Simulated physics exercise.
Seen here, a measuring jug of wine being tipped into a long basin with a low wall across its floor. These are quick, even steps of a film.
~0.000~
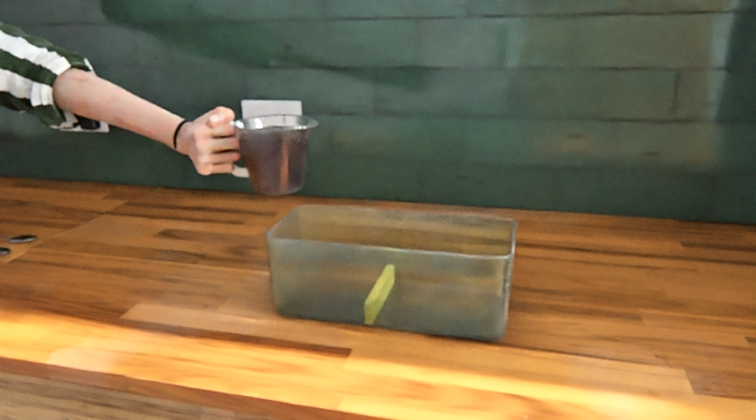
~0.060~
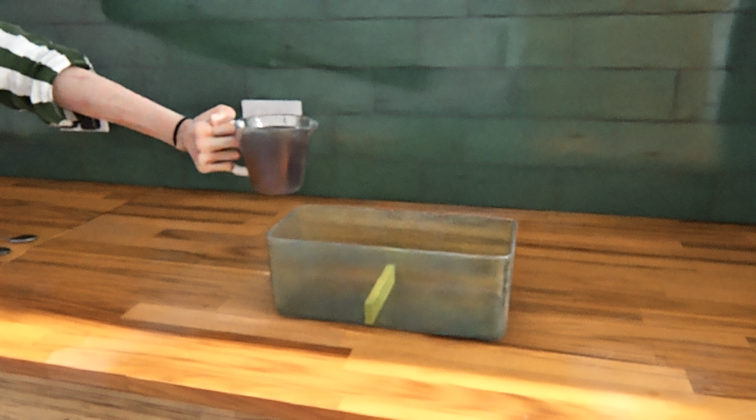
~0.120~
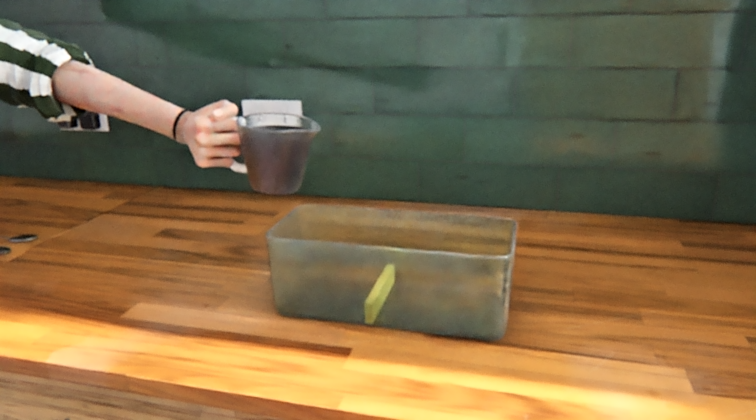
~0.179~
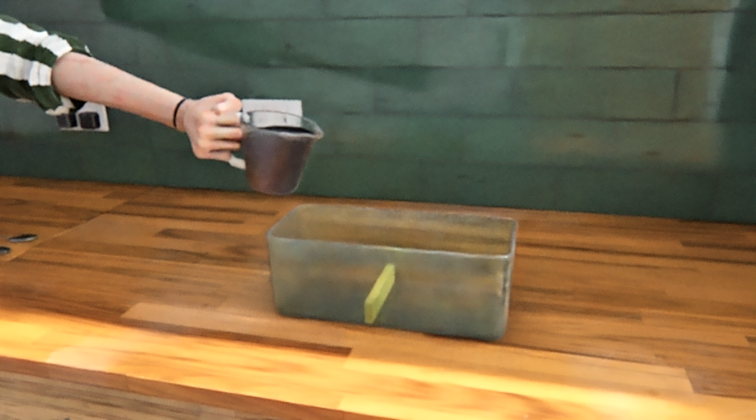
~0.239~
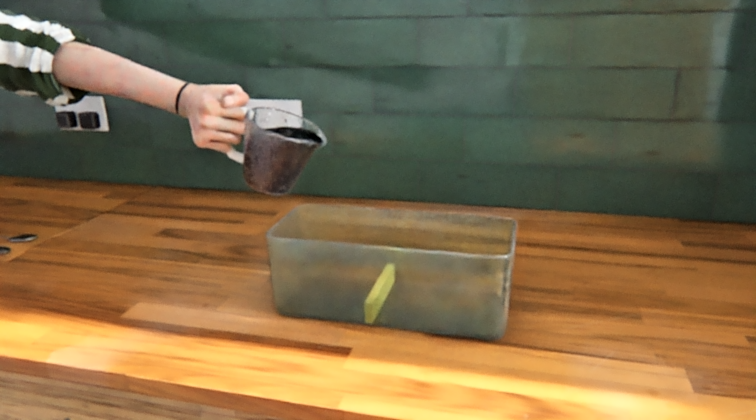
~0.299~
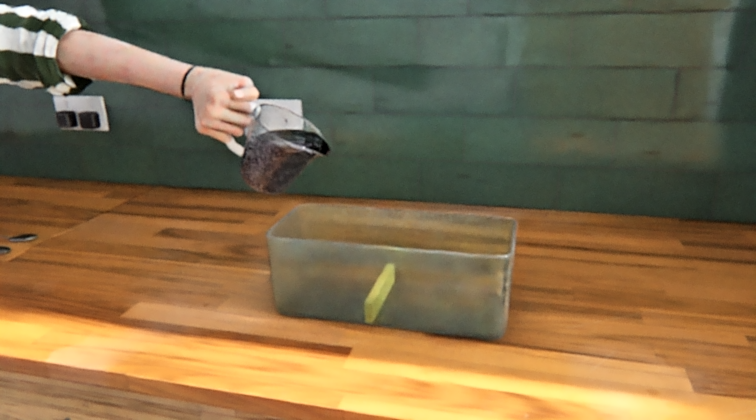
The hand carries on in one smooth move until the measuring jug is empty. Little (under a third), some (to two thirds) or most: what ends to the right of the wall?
In the end not even a third is right of the wall.
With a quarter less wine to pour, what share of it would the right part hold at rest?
Some 10 per cent.
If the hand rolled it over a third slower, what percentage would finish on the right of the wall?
It comes to 10 per cent or so.
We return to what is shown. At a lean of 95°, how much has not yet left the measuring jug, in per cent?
Close to 35 per cent.
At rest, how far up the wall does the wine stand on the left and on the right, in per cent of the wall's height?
Left: 70 %. Right: 10 %.
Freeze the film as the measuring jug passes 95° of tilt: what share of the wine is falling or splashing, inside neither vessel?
It comes to 20 per cent or so.
After 0.61 s the tilt is 95° and 37 per cent is still to pour, 41 is left of the wall and 3 right of it.
After 0.83 s the tilt is 114° and 1 per cent is still to pour, 90 is left of the wall and 6 right of it.
After 1.07 s the tilt is 114° and 0 per cent is still to pour, 87 is left of the wall and 12 right of it.
After 1.33 s the tilt is 114° and 0 per cent is still to pour, 86 is left of the wall and 13 right of it.
In the end 86 per cent lies left of the wall, 13 right of it and 1 outside.
